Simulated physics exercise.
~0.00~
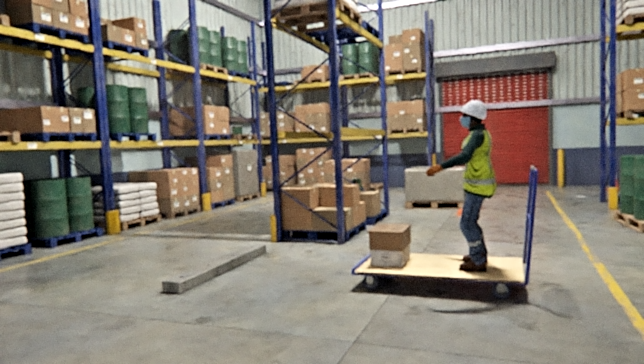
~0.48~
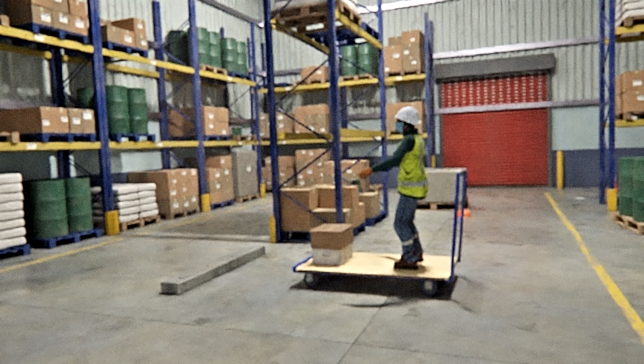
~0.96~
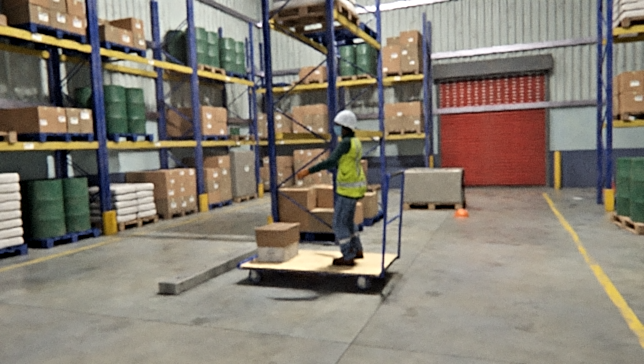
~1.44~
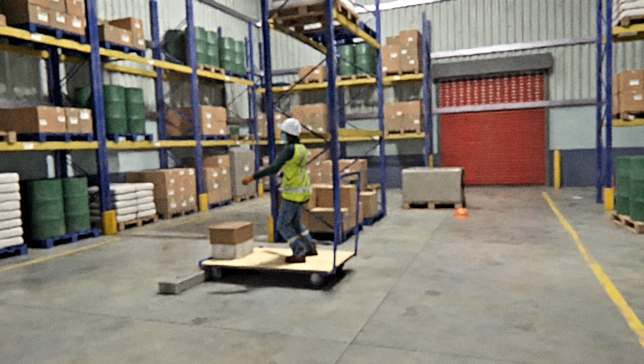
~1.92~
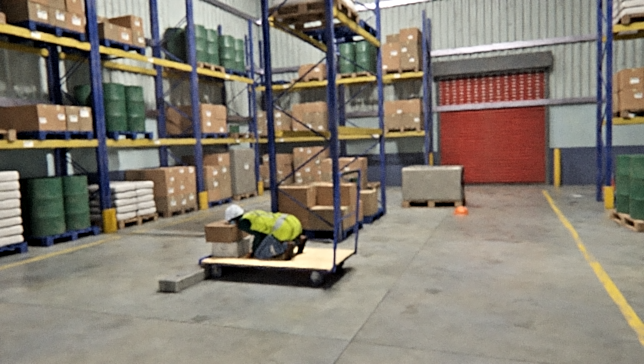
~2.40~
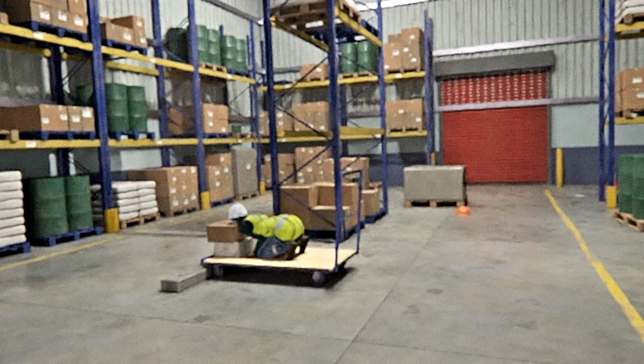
Worker in hard hat standing on a goods trolley rolling left, collapsing forward beside stacked boxes as it halts at a low kerb.
